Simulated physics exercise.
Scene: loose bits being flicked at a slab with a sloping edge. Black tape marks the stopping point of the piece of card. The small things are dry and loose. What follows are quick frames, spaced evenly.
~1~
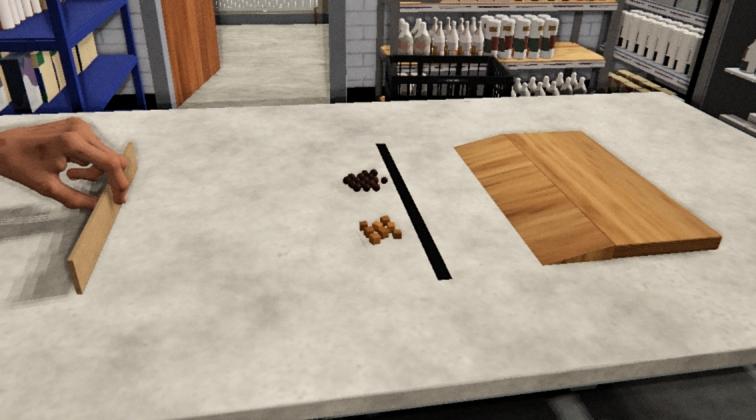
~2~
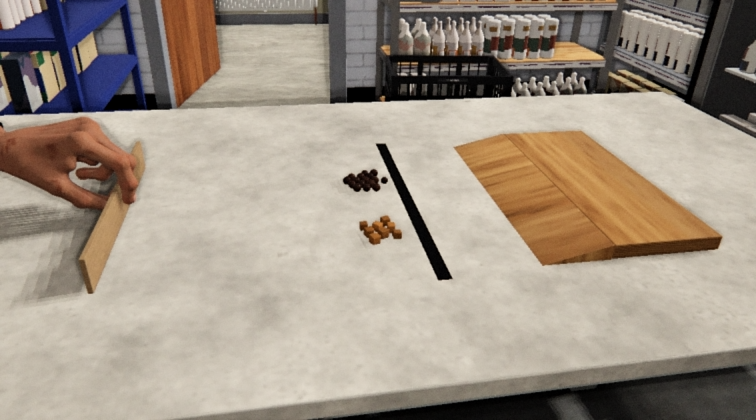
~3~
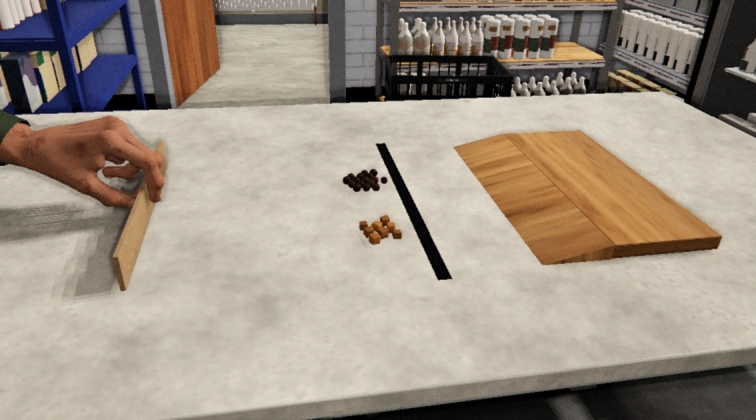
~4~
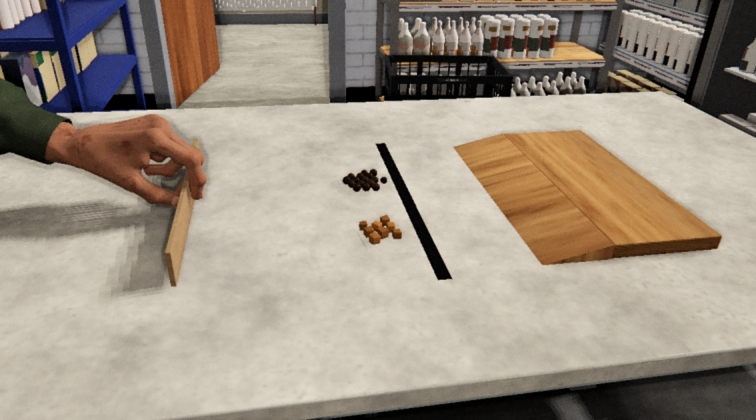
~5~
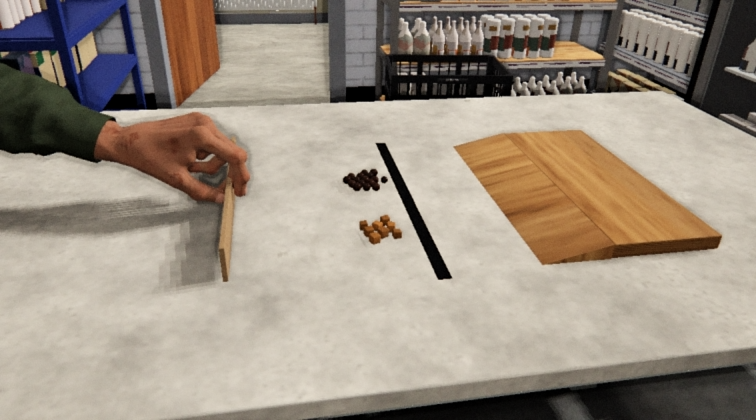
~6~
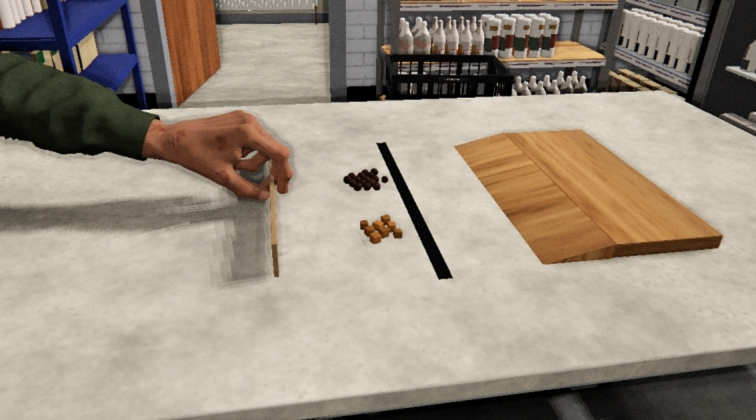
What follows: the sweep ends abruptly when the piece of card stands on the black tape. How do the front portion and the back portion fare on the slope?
The front portion? It stays below the top. The back portion? It clears the top, partly.
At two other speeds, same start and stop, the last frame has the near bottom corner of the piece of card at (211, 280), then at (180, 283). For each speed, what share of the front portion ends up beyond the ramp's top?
Lab note: Share near 0 per cent at the first pace and 0 per cent at the second.
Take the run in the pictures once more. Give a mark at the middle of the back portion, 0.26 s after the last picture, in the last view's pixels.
In the last picture's pixels, the middle is roughly at (446, 179).
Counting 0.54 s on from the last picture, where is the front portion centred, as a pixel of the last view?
The middle is roughly at pixel (512, 226).
Then, 0.12 s later than the last frame, piece of card still moving, near (356, 175); front portion every one short of the ramp; back portion every one short of the ramp.
Then, 0.26 s later than the last frame, piece of card stopped at the black tape; front portion every one short of the ramp; back portion about a tenth on the ramp, almost all short of the ramp.
Then, 0.54 s later than the last frame, piece of card stopped at the black tape; front portion every one short of the ramp; back portion the larger part past the top, about a tenth on the ramp.
When it is over, piece of card stopped at the black tape; front portion not one past the top, every one short of the ramp; back portion every one past the top.
